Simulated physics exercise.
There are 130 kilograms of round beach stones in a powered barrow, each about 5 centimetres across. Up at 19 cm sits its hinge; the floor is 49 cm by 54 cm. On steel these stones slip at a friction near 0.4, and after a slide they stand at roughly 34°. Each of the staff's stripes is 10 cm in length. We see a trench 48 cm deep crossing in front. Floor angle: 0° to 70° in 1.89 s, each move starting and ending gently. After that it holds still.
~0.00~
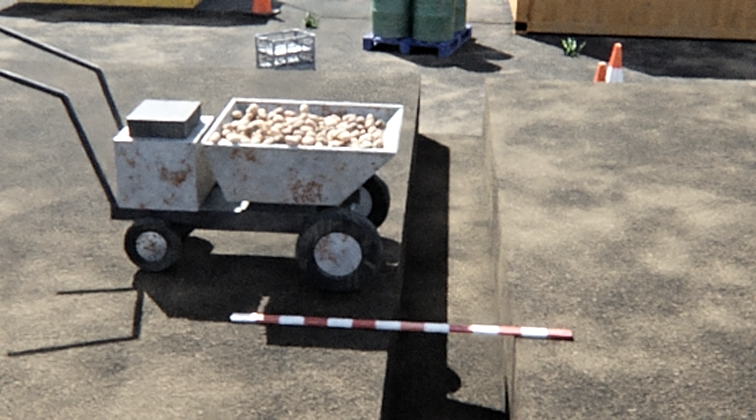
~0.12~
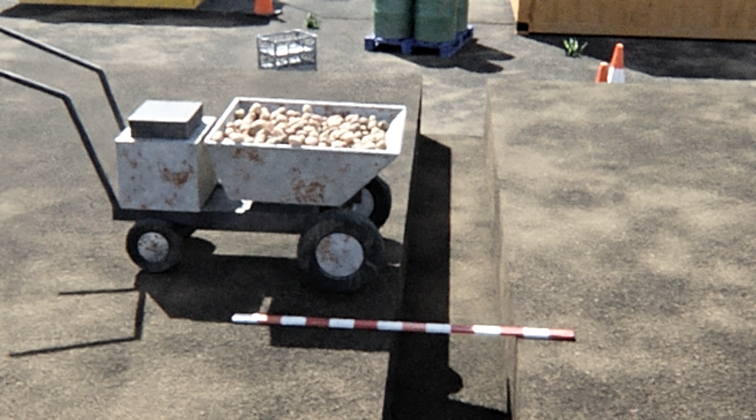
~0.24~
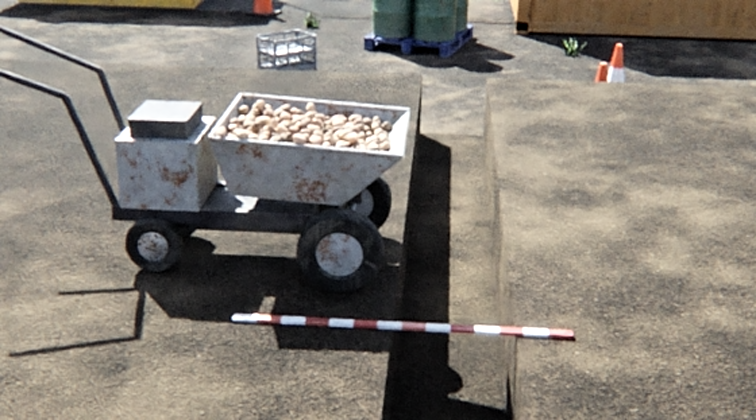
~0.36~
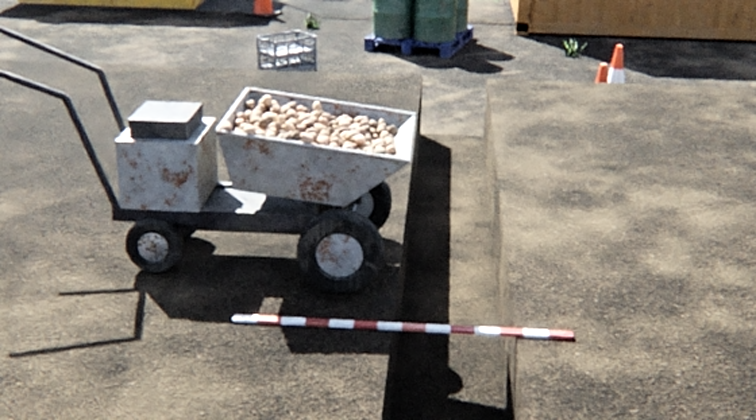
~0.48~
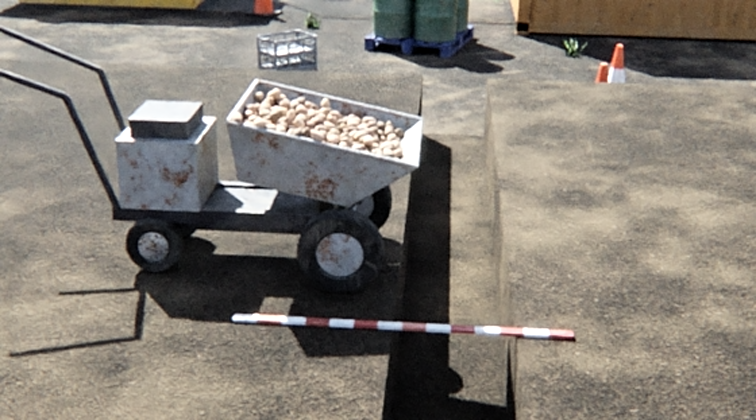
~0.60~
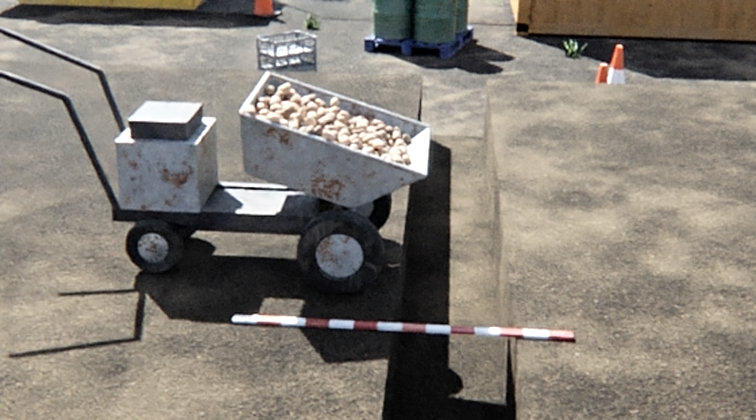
On a sunlit paved yard, a grey metal tray full of pale, rounded stones slowly tilted on its black-wheeled cart, its left end rising and its right lip edging out toward a dark trench.
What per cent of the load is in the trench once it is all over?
78 %.
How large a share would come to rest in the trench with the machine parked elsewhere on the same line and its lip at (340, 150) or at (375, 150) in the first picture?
It comes to about 100 and 95 in a hundred.
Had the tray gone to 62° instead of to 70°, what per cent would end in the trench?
In that case near 75 per cent.
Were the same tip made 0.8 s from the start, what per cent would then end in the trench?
It would be near 65 percent.
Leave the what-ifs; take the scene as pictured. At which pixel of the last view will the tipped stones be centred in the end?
In the last view, about (477, 348).
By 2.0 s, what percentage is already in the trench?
Roughly 55 percent of the load.
After 1.4 s the floor is at 59°; 94 % in the tray, 6 % in the trench; the foremost stones are at (496, 250).
After 2.0 s the floor is at 70°; 25 % in the tray, 55 % in the trench, 20 % past the trench; the foremost stones are at (609, 273).
After 2.3 s the floor is at 70°; 5 % in the tray, 72 % in the trench, 23 % past the trench; the foremost stones are at (646, 268).
After 4.3 s the floor is at 70°; 0 % in the tray, 78 % in the trench, 22 % past the trench; the foremost stones are at (652, 268).
